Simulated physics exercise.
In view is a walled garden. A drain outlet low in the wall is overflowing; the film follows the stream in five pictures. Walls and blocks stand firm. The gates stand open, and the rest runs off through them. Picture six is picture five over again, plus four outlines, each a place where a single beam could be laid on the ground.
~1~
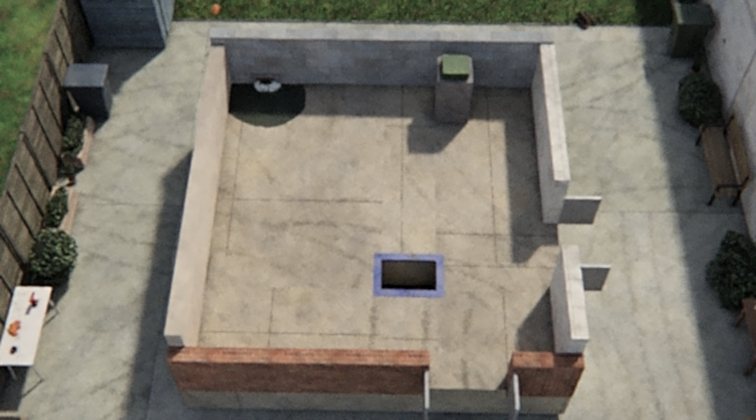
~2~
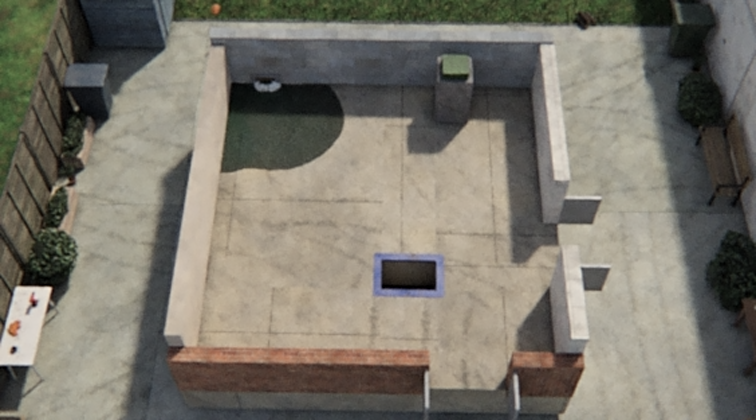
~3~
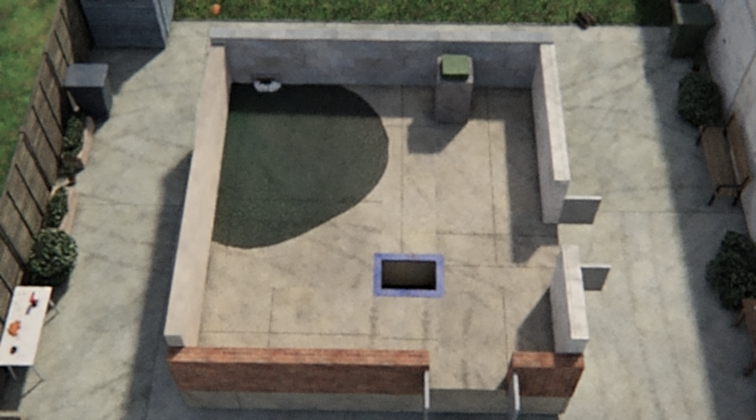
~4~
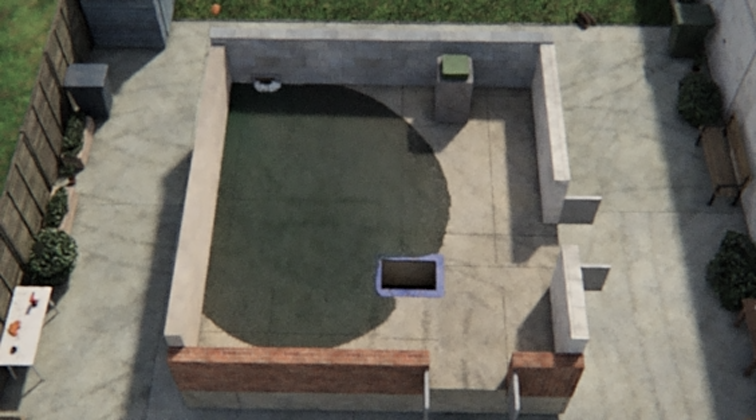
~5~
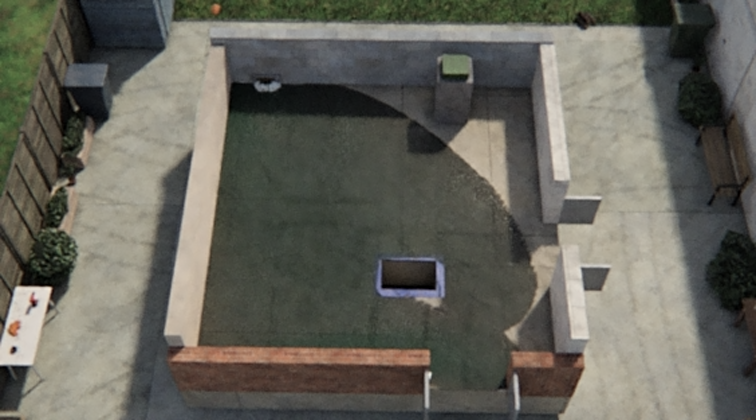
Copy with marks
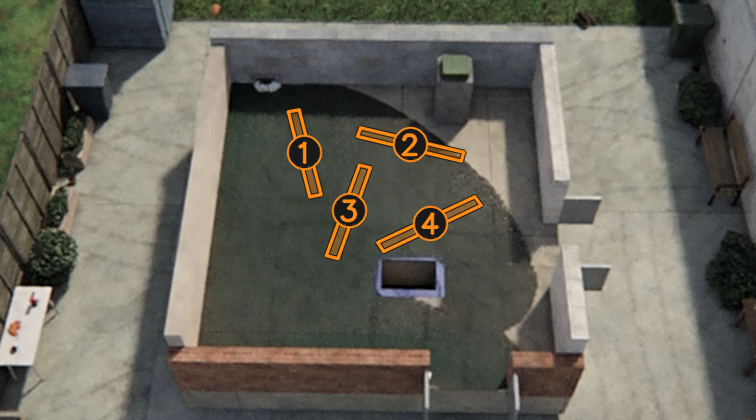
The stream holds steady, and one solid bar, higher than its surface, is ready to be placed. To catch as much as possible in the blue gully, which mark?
Spot 2 does it best.
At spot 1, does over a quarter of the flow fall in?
No.
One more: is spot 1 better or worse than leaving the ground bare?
Spot 1 is worse.
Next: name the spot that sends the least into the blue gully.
That is spot 3.
On the marked copy, 1 from (293, 110) to (315, 195); 2 from (359, 132) to (462, 156); 3 from (332, 257) to (364, 166); 4 from (380, 246) to (477, 201).
Choosing 1, about 18 % of the stream runs into the blue gully, about 82 % out by the gates.
Choosing 2, about 27 % of the stream runs into the blue gully, about 73 % out by the gates.
Choosing 3, about 10 % of the stream runs into the blue gully, about 89 % out by the gates.
Choosing 4, about 17 % of the stream runs into the blue gully, about 83 % out by the gates.
